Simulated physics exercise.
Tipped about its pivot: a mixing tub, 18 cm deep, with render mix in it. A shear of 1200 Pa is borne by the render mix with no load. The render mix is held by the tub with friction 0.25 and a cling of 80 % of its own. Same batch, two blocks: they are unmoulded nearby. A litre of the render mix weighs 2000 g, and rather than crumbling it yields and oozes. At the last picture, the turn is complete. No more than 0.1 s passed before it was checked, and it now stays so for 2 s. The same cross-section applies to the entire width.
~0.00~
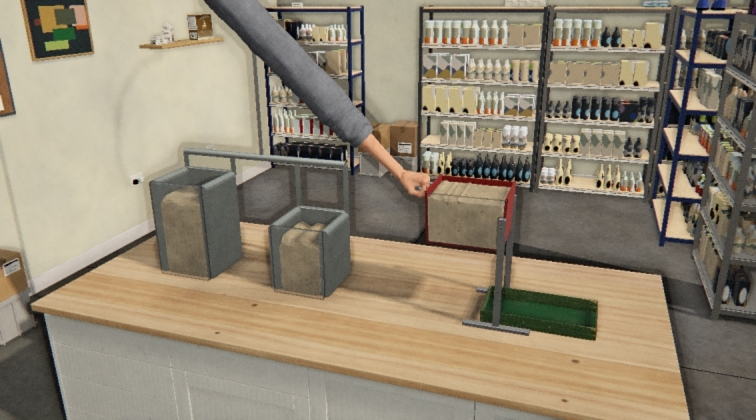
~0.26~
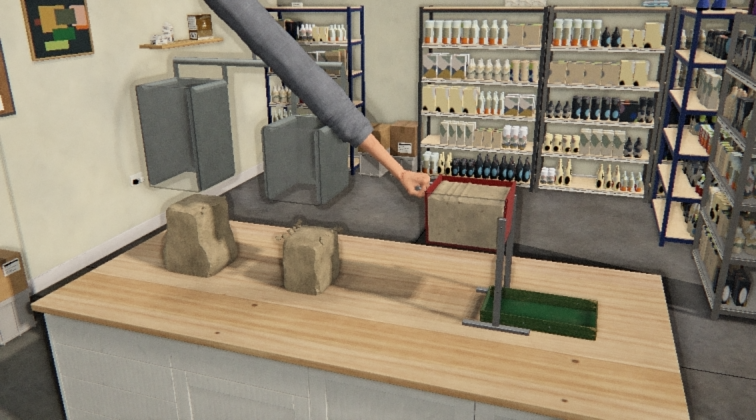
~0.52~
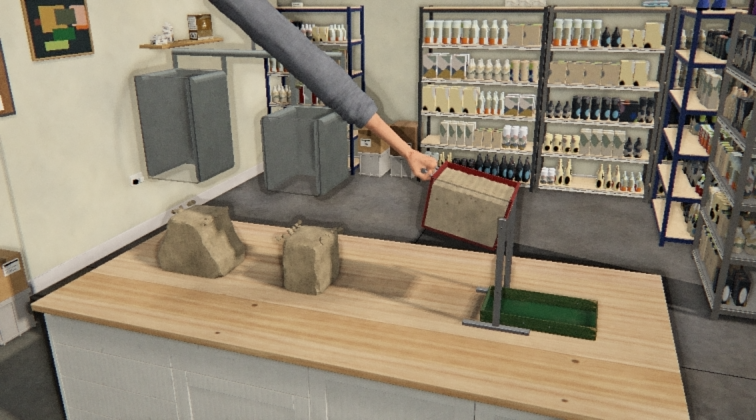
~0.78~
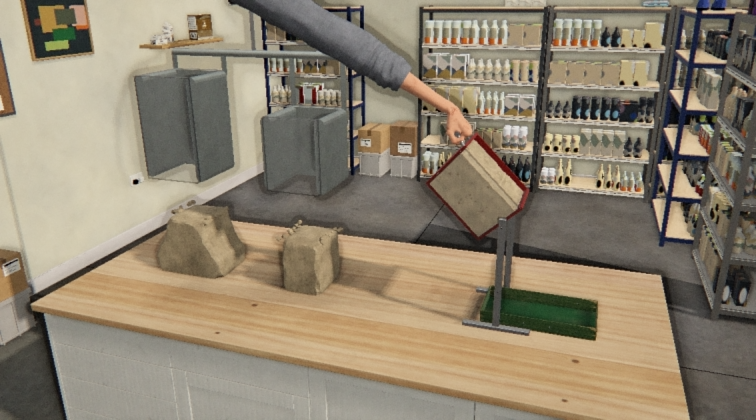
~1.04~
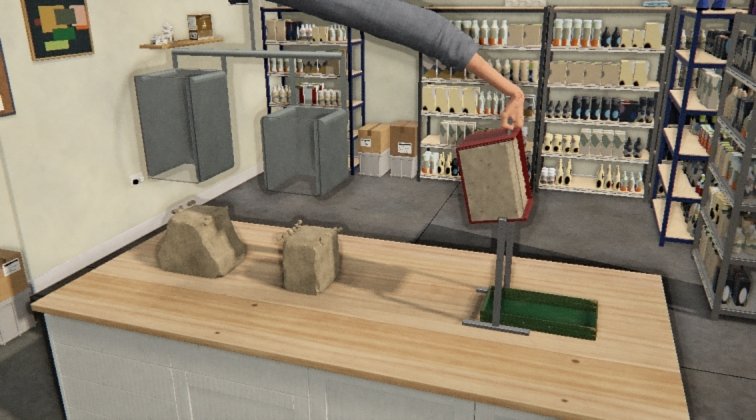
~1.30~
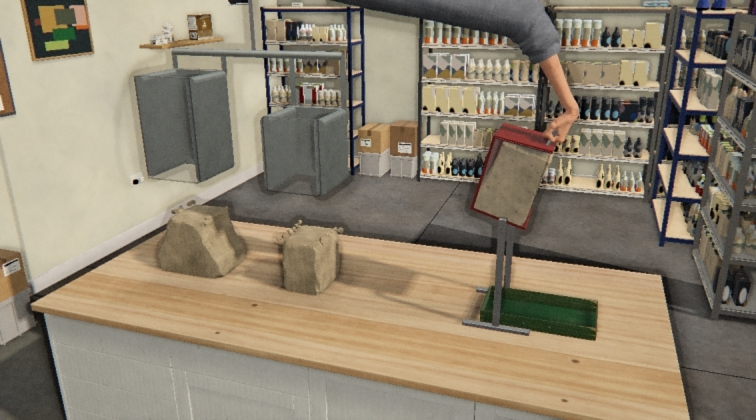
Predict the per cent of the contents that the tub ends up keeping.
The tub ends up keeping roughly 16 %.
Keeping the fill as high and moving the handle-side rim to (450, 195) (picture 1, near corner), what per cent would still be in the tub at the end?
The tub would keep roughly 18 percent.
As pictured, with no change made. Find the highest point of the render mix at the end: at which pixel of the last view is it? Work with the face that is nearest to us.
Somewhere near (482, 190) in the last view.
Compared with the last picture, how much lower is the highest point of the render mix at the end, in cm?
The top ends up some 16 cm below its level in the last picture.
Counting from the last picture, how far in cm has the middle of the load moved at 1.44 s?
The distance comes to some 6 cm.
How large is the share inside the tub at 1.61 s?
Near 30 in a hundred.
After 1.44 s, the tub is at 104 degrees and holds 72 %.
After 1.61 s, the tub is at 104 degrees and holds 32 %.
After 1.78 s, the tub is at 104 degrees and holds 16 %.
After 1.95 s, the tub is at 104 degrees and holds 16 %.
After 3.30 s, the tub is at 104 degrees and holds 16 %.
